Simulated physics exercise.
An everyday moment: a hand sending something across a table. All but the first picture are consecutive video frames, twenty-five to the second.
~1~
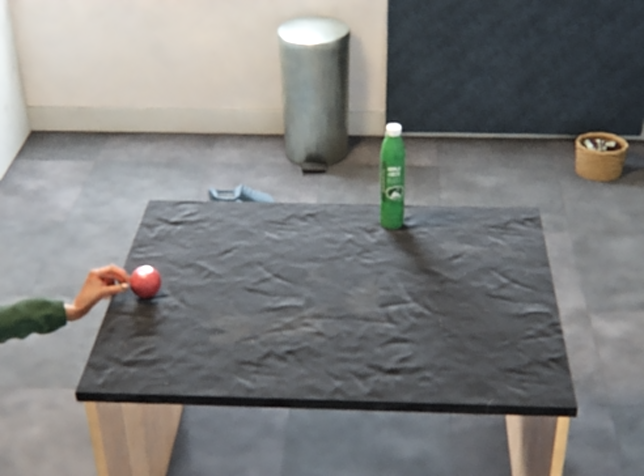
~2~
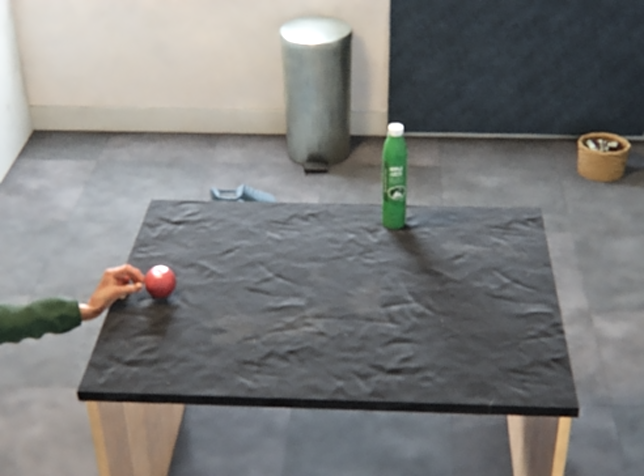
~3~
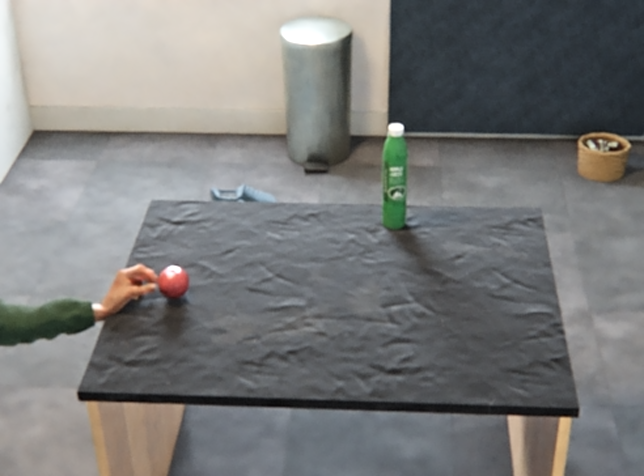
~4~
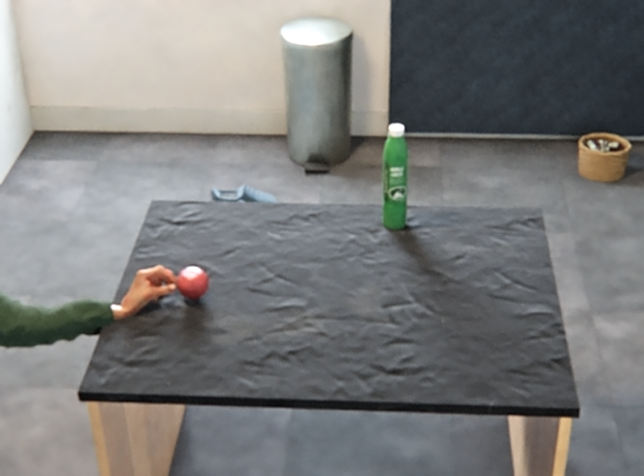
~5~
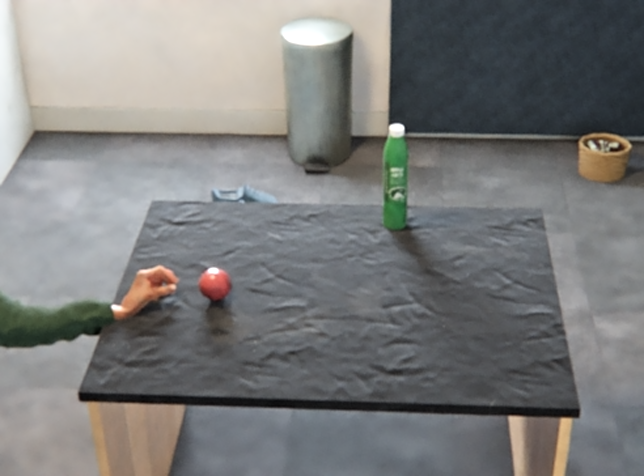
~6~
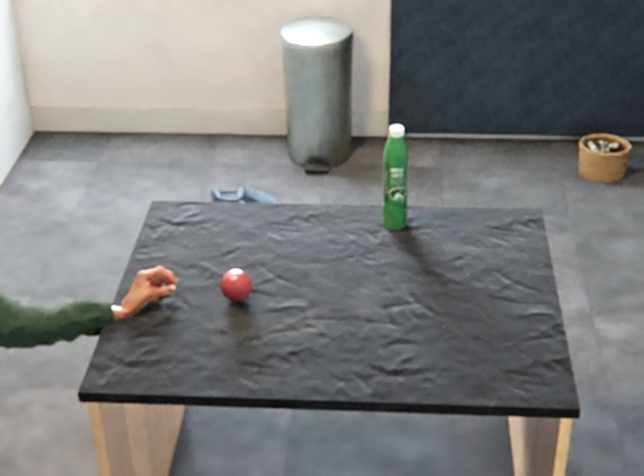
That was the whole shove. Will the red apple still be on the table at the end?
The red apple goes over the edge.
Then, 0.20 s on from there, red apple shifted well along near (340, 288).
Then, 0.50 s on from there, red apple shifted well along near (482, 292).
Then, 0.80 s on from there, red apple now off the table.
Then, 1.10 s on from there, things are still on the move.
In the end, off the table, red apple.
